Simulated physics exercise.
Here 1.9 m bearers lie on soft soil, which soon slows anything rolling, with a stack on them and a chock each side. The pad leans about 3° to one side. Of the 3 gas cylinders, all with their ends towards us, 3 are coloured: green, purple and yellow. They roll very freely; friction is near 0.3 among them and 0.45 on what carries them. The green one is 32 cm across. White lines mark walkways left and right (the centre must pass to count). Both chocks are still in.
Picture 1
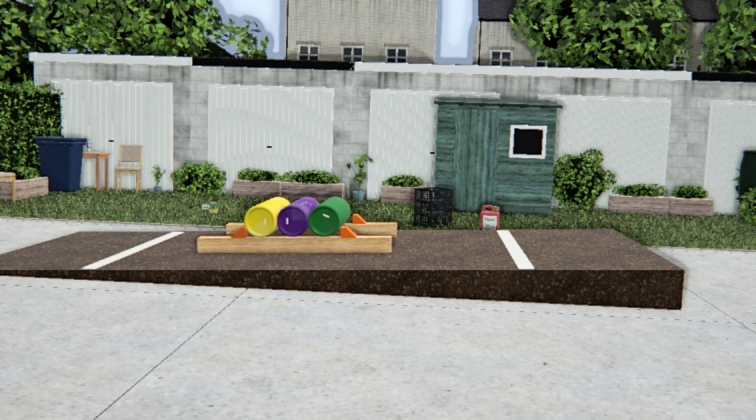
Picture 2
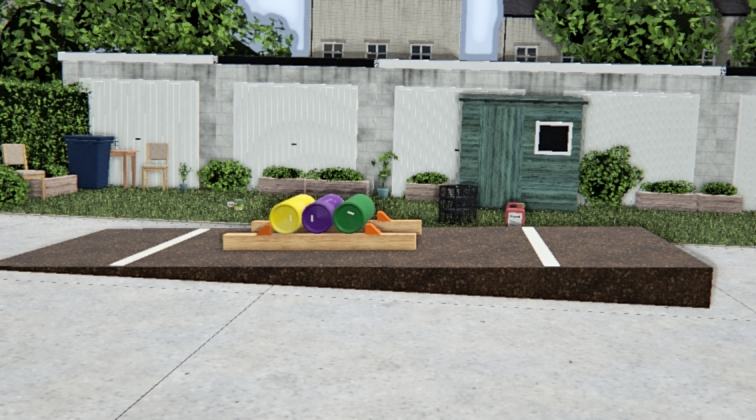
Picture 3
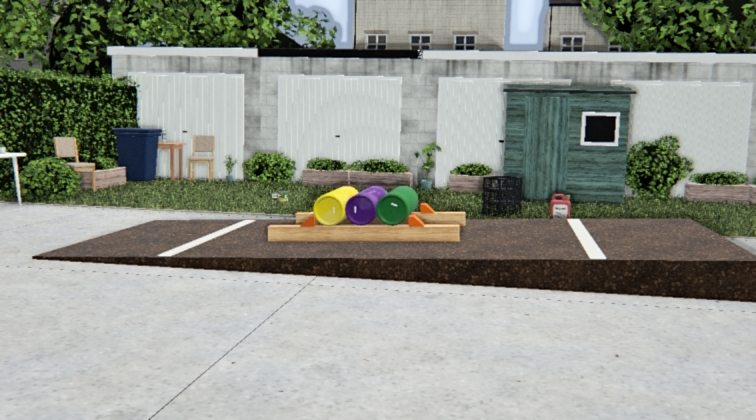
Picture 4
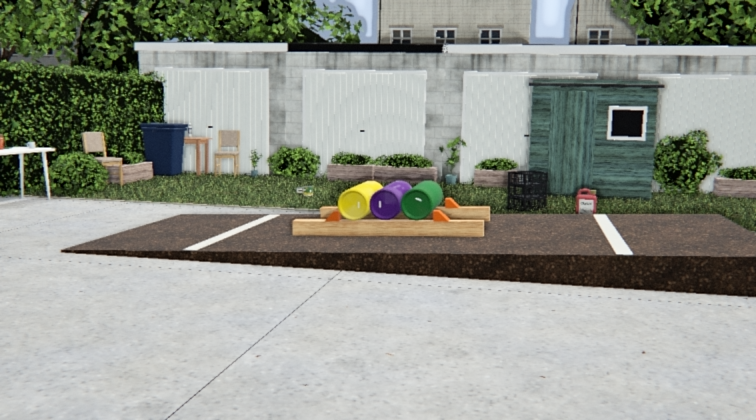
The view drifts left while yellow, purple and green cylinders lie still on wooden beams.
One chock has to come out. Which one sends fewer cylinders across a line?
Go for the right-hand chock: 0 against 3.
With the left chock gone, after 2.5 s, green is on the bearers, 70 cm from the bearers' left end, rolling left; purple is on the bearers, 35 cm from the bearers' left end, rolling left; yellow is on the bearers, 5 cm from the bearers' left end, rolling left; 0 of 3 have crossed.
With the left chock gone, finally, green is past the left line; purple is past the left line; yellow is past the left line; 3 of 3 have crossed.
With the right chock gone, after 0.7 s, green is on the bearers, 65 cm from the bearers' right end; purple is on the bearers, 95 cm from the bearers' left end; yellow is on the bearers, 65 cm from the bearers' left end; 0 of 3 have crossed.
With the right chock gone, finally, green is on the bearers, 65 cm from the bearers' right end; purple is on the bearers, 95 cm from the bearers' left end; yellow is on the bearers, 65 cm from the bearers' left end; 0 of 3 have crossed.
